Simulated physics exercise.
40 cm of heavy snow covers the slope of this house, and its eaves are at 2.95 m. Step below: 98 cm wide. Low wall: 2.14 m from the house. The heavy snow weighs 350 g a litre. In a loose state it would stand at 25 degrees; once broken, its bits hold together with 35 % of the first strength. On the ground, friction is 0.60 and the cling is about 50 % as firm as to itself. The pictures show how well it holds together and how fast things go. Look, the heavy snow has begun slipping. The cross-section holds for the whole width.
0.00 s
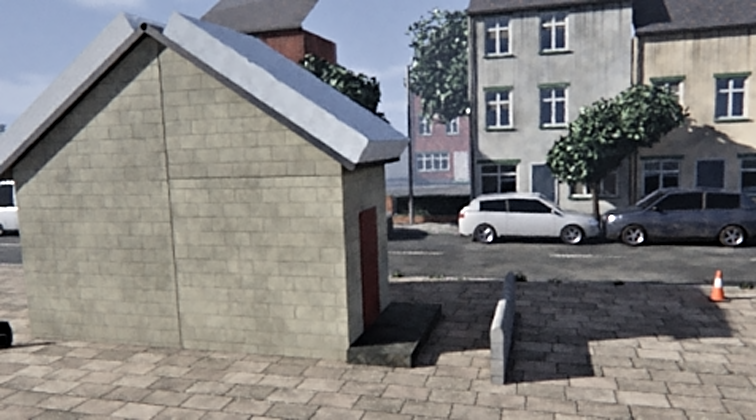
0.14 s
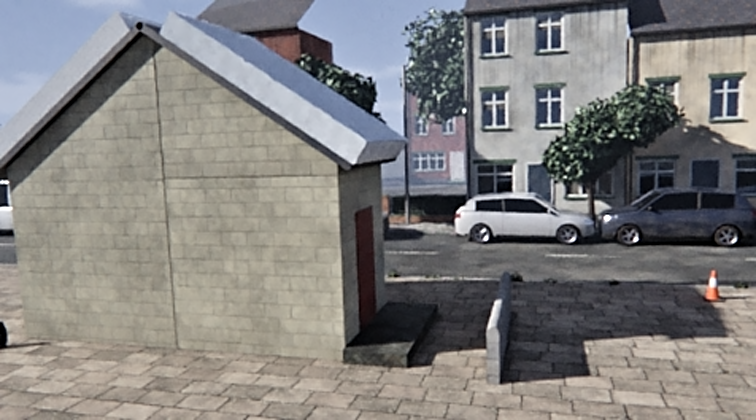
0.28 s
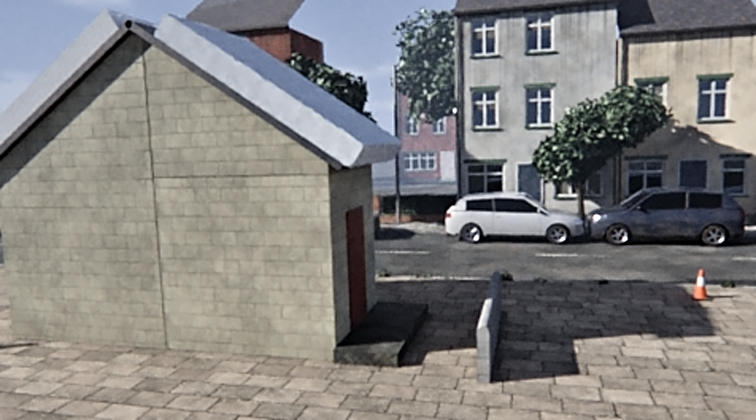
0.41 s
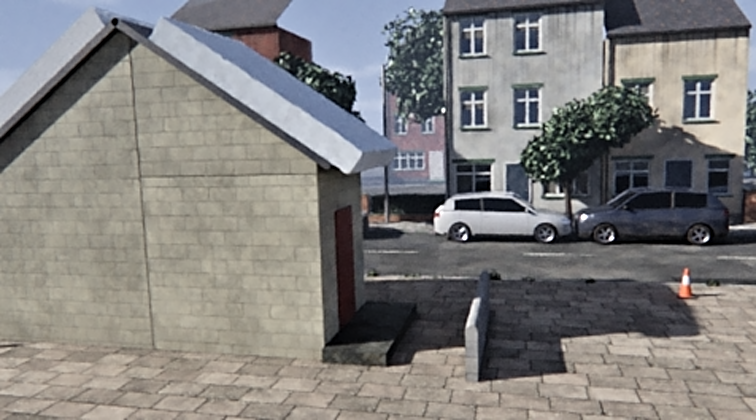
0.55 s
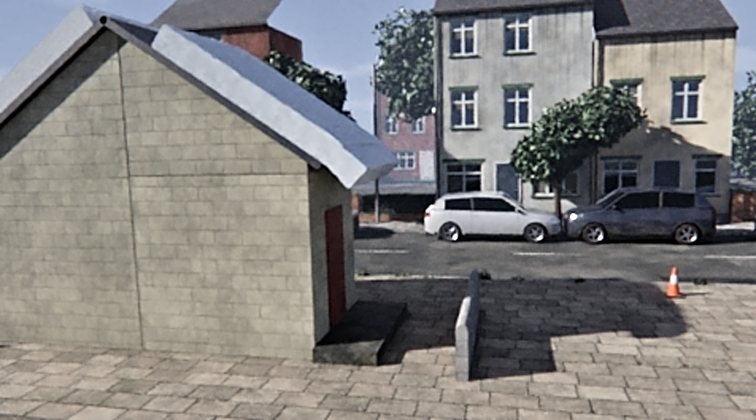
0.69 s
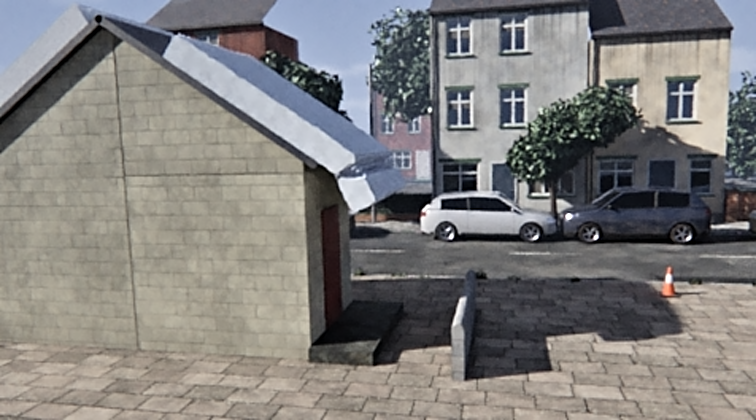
In this clip, a thick pale layer of snow slides slowly down the right roof slope of a small block building, edging past the eaves and cracking near its lower edge, while parked cars across the street stay still.
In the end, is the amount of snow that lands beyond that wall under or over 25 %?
Outcome: In excess of 25 %.
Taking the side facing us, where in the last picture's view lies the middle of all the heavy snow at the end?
It sits close to (467, 354).
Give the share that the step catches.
Roughly 10 in a hundred.
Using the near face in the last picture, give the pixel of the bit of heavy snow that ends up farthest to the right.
It sits close to (717, 385) in the last picture.
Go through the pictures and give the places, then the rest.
In the first frame, leading edge of the heavy snow at (367, 143), 3 % of it past the eaves, in one piece.
In the second frame, leading edge of the heavy snow at (365, 144), its middle shifted 3.3 cm, 4 % of it past the eaves, in one piece.
In the third frame, leading edge of the heavy snow at (362, 148), its middle shifted 13 cm, 7 % of it past the eaves, in one piece.
In the fourth frame, leading edge of the heavy snow at (360, 155), its middle shifted 30 cm, 11 % of it past the eaves, in one piece.
In the fifth frame, leading edge of the heavy snow at (364, 169), its middle shifted 55 cm, 18 % of it past the eaves, cracking.
In the sixth frame, leading edge of the heavy snow at (374, 198), its middle shifted 87 cm, 27 % of it past the eaves, cracking.
After 1.11 s, 59 % is still on the roof and 0 % is past the low wall.
After 1.61 s, none is still on the roof and 6 % is past the low wall.
After 2.10 s, none is still on the roof and 33 % is past the low wall.
After 2.60 s, none is still on the roof and 33 % is past the low wall.
After 2.90 s, at the end, none is still on the roof and 33 % is past the low wall.
